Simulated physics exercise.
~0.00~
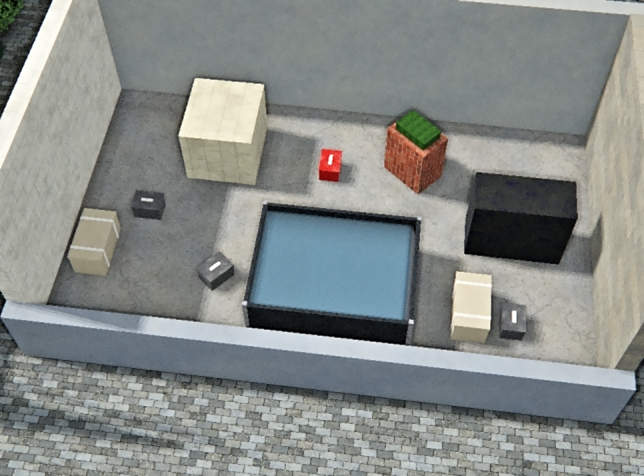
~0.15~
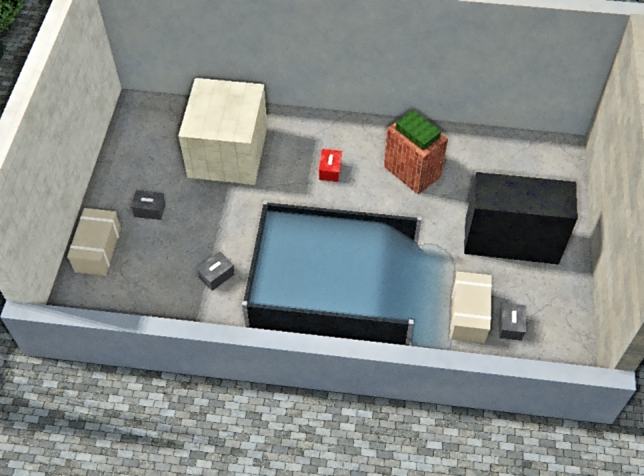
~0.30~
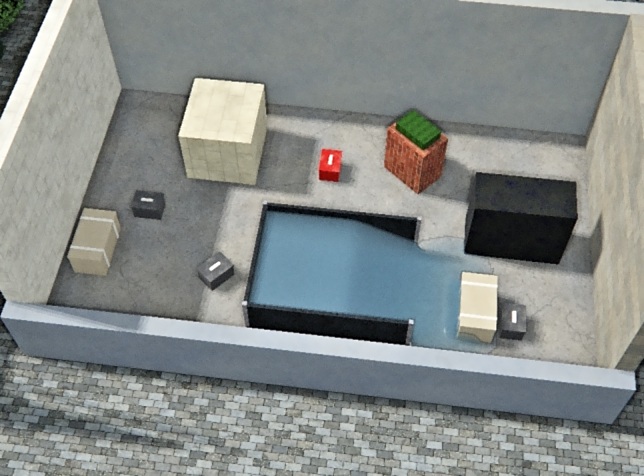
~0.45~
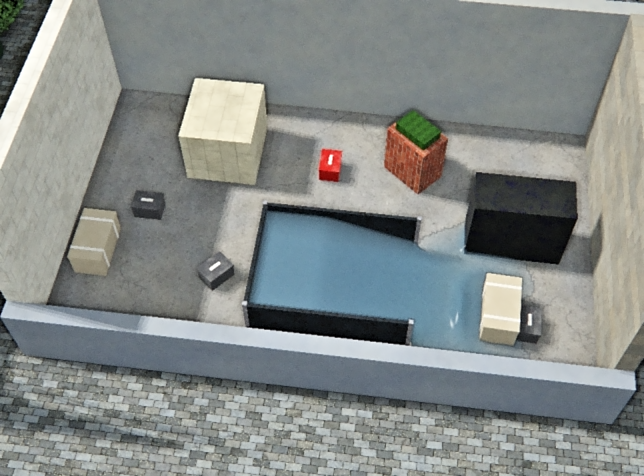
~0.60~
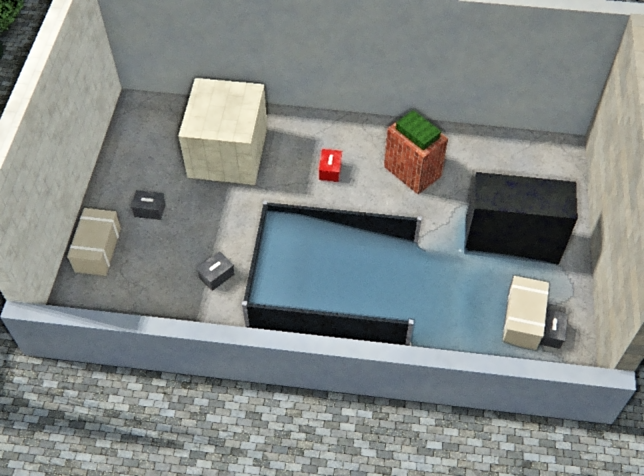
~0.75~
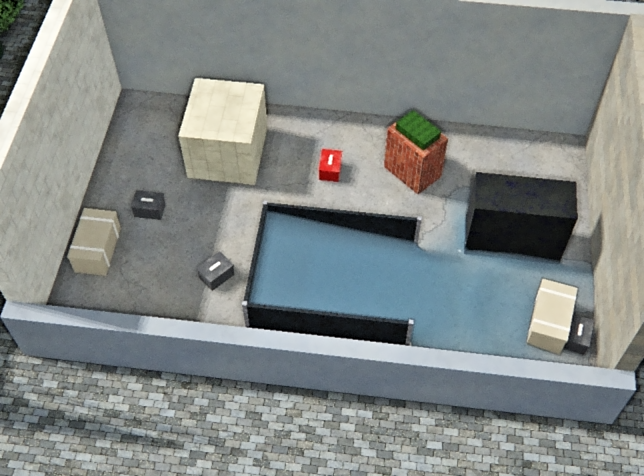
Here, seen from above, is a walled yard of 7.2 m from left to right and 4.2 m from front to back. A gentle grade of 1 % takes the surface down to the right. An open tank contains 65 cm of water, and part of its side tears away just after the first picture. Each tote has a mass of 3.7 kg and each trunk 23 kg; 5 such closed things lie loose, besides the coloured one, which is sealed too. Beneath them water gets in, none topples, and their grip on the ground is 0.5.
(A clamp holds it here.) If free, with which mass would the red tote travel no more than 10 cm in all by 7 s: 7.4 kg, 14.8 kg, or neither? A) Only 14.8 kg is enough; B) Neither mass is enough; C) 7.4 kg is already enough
Only 14.8 kg is enough (A).
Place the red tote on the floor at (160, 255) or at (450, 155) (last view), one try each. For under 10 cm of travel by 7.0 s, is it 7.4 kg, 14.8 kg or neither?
In that order: Either load holds; neither holds.
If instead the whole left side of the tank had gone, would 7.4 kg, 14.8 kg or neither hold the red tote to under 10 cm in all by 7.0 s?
With that failure, the big mass alone works.
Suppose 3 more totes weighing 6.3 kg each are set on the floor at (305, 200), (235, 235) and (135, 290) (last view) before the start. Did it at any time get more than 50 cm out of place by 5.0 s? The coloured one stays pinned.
Going through them in turn, the answers are not too far, not too far and not too far.
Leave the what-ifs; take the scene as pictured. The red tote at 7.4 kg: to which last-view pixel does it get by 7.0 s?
Near (258, 203).
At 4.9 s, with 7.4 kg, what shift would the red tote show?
Shift: About 40 cm.
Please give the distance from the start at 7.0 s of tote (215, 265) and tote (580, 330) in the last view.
0 cm and 80 cm.
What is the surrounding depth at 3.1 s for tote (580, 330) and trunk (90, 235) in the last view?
30 and 0 cm.
After 1.4 s the red tote would be 0 cm from its start with 7.4 kg and 0 cm from its start with 14.8 kg; 0 cm of water round it then.
After 3.1 s the red tote would be 0 cm from its start with 7.4 kg and 0 cm from its start with 14.8 kg; 0 cm of water round it then.
After 4.9 s the red tote would be 44 cm from its start with 7.4 kg and 2 cm from its start with 14.8 kg; 4 cm of water round it then.
After 7.0 s the red tote would be 128 cm from its start with 7.4 kg and 2 cm from its start with 14.8 kg; 4 cm of water round it then.
